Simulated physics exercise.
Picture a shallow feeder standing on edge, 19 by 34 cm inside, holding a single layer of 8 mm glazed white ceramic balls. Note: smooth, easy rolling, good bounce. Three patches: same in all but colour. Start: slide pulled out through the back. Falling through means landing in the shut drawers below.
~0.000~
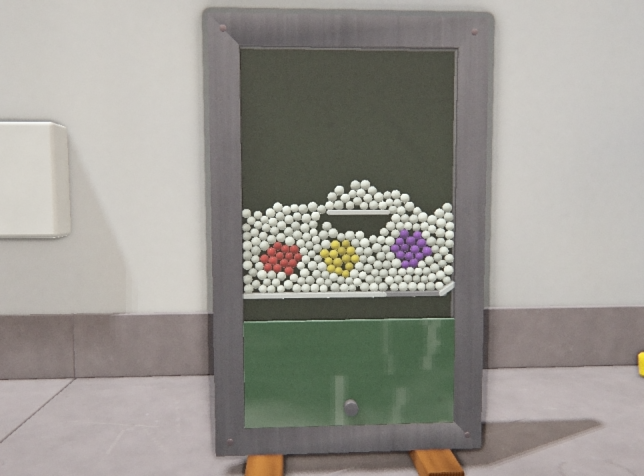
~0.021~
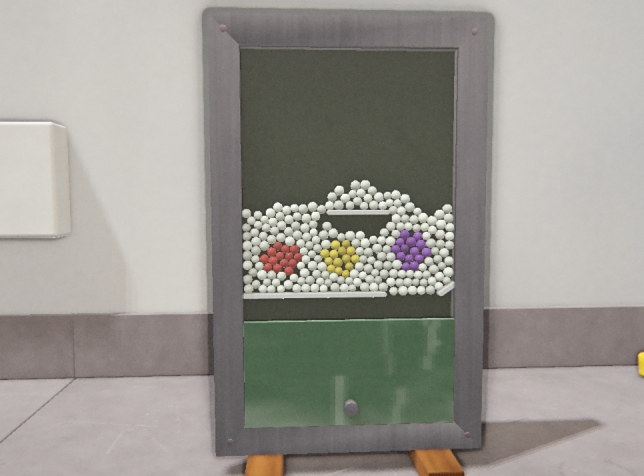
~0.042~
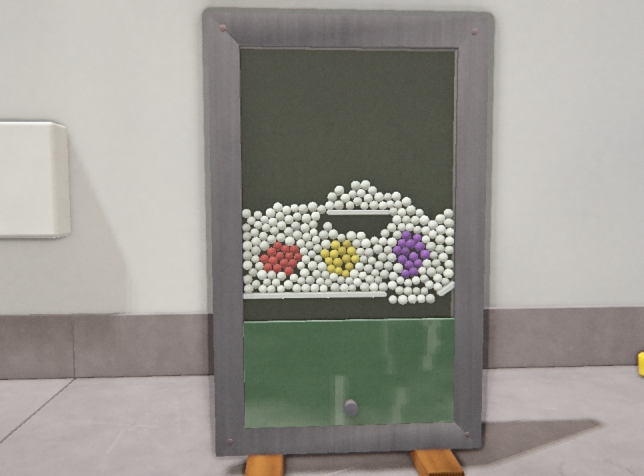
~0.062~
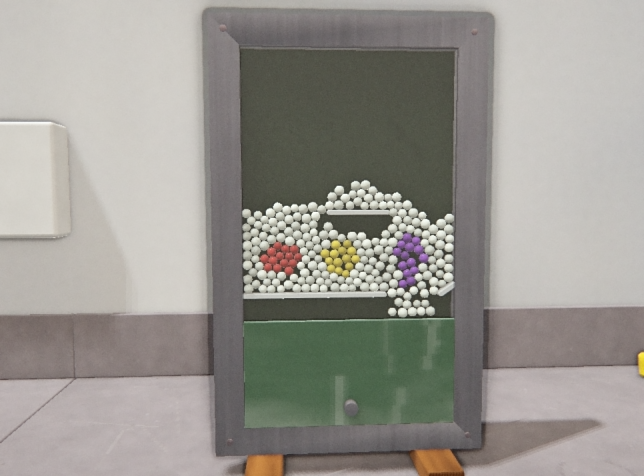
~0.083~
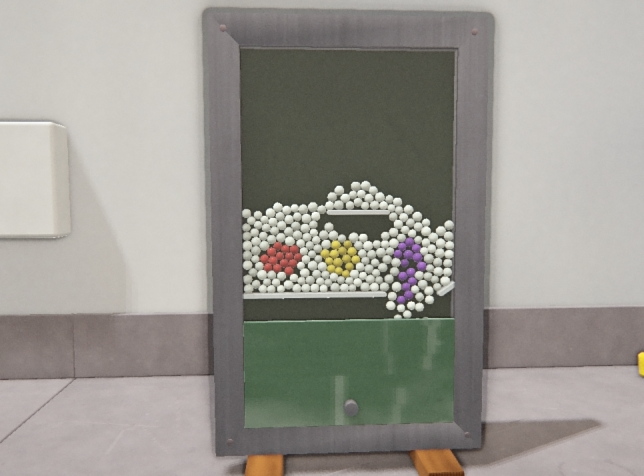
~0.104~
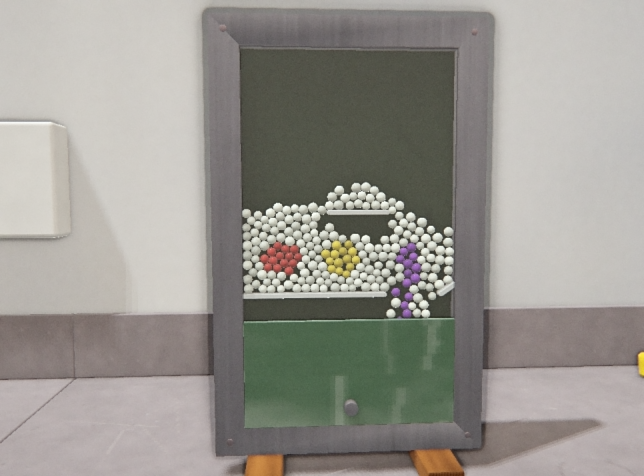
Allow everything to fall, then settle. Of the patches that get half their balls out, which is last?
The yellow patch.
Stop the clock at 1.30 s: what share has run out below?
About 70 per cent.
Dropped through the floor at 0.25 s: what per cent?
Roughly 25 %.
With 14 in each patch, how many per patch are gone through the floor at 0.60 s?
From red, 0; from yellow, 2; from purple, 14.
After 0.25 s, 25 % are out; out of 14, red 0, yellow 0, purple 12.
After 0.60 s, 50 % are out; out of 14, red 0, yellow 2, purple 14.
After 1.30 s, 70 % are out; out of 14, red 0, yellow 14, purple 14.
Settled by 2.2 s, 75 % are out; out of 14, red 2, yellow 14, purple 14; half out at red never, yellow 0.69 s, purple 0.17 s.
